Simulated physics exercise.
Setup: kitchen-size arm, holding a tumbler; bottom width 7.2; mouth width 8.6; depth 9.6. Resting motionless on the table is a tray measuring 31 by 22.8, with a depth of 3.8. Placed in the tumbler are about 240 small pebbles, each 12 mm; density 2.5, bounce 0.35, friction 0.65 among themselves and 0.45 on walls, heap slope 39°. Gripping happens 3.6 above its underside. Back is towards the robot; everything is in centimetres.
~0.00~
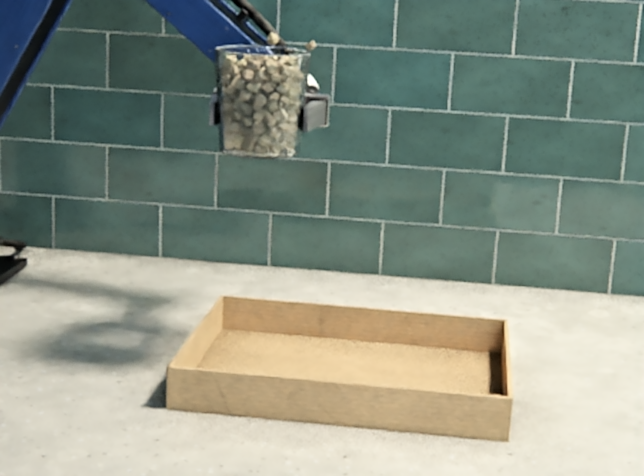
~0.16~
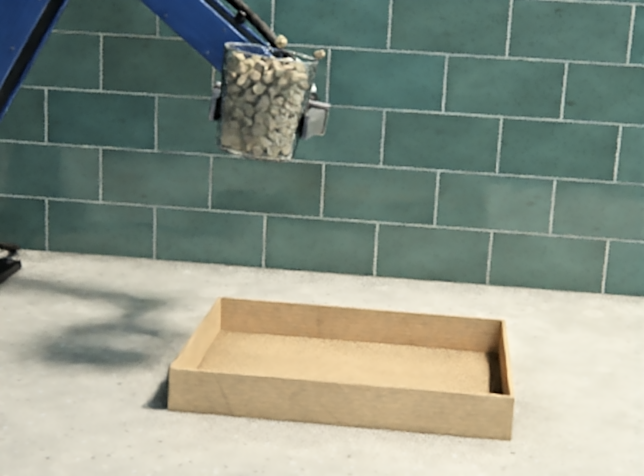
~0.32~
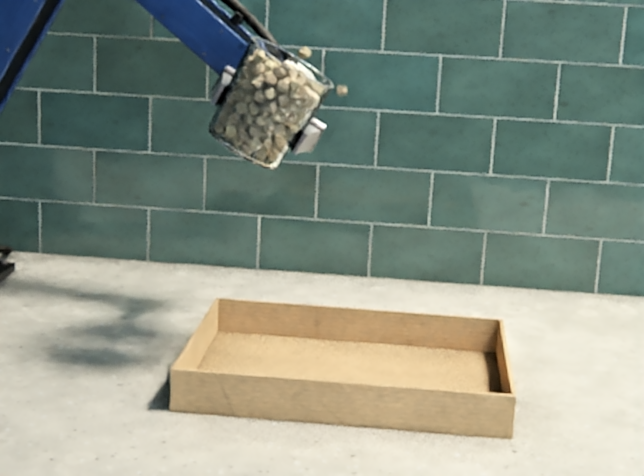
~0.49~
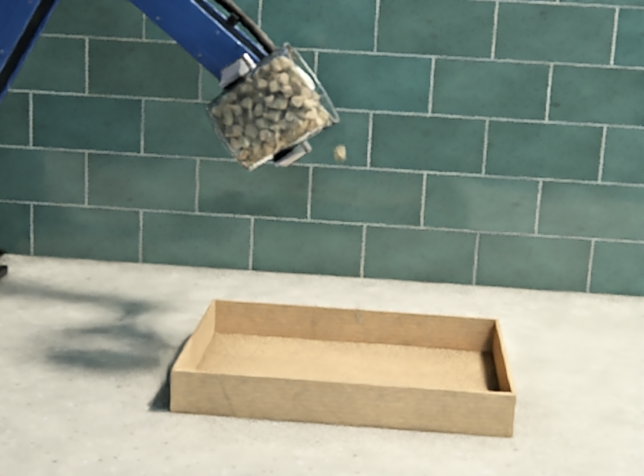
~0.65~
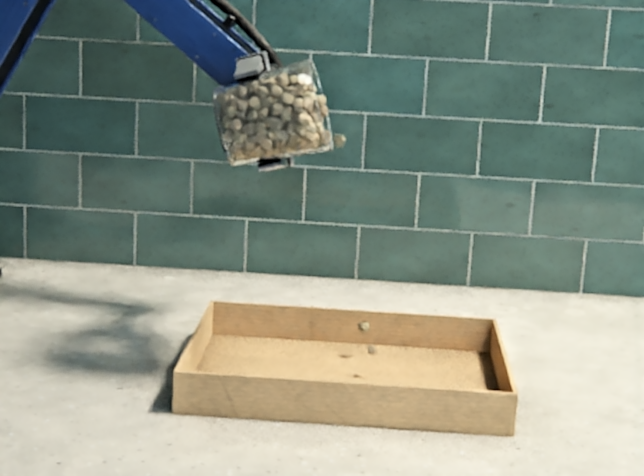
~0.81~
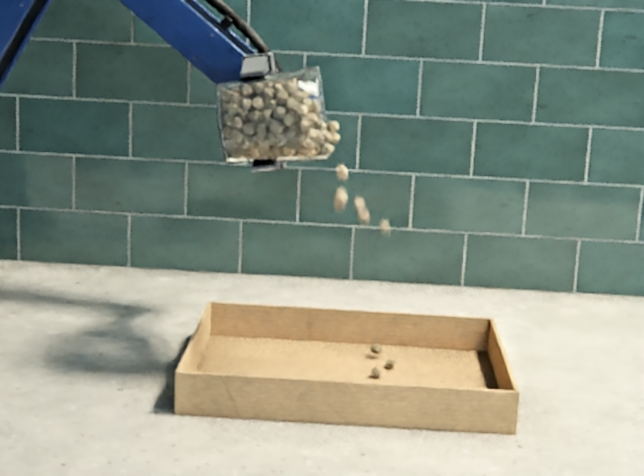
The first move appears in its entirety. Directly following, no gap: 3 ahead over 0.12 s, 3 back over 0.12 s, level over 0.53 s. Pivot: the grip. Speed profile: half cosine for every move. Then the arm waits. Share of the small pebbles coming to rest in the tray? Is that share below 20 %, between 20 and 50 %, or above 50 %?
The share is between 20 and 50 %.
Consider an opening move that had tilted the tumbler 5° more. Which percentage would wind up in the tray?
Expected: Around 40 %.
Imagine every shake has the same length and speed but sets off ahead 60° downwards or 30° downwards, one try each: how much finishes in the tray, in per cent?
Estimates, in order: 10 % then 25 %.
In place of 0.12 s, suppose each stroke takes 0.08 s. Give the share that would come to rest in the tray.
The share would be near 55 %.
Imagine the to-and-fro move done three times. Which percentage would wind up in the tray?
In that case it would be roughly 55 per cent.
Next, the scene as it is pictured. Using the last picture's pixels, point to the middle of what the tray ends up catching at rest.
Roughly at (390, 373) in the last picture.
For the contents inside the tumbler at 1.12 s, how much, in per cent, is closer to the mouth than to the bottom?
About 55 percent.
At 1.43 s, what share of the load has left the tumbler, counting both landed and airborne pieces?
About 30 in a hundred parts are out by then.
After 1.12 s, tilted 78° forward, highest piece 28 above the table; 180 in the tumbler, 24 in the tray, 40 in flight or on a rim.
After 1.43 s, tilted 16° forward, highest piece 32 above the table; 170 in the tumbler, 71 in the tray, 3 in flight or on a rim.
After 1.78 s, level, highest piece 32 above the table; 170 in the tumbler, 74 in the tray.
After 2.83 s, level, highest piece 32 above the table; 170 in the tumbler, 74 in the tray.
At rest, 170 in the tumbler, 74 in the tray. That is 30 % in the tray.
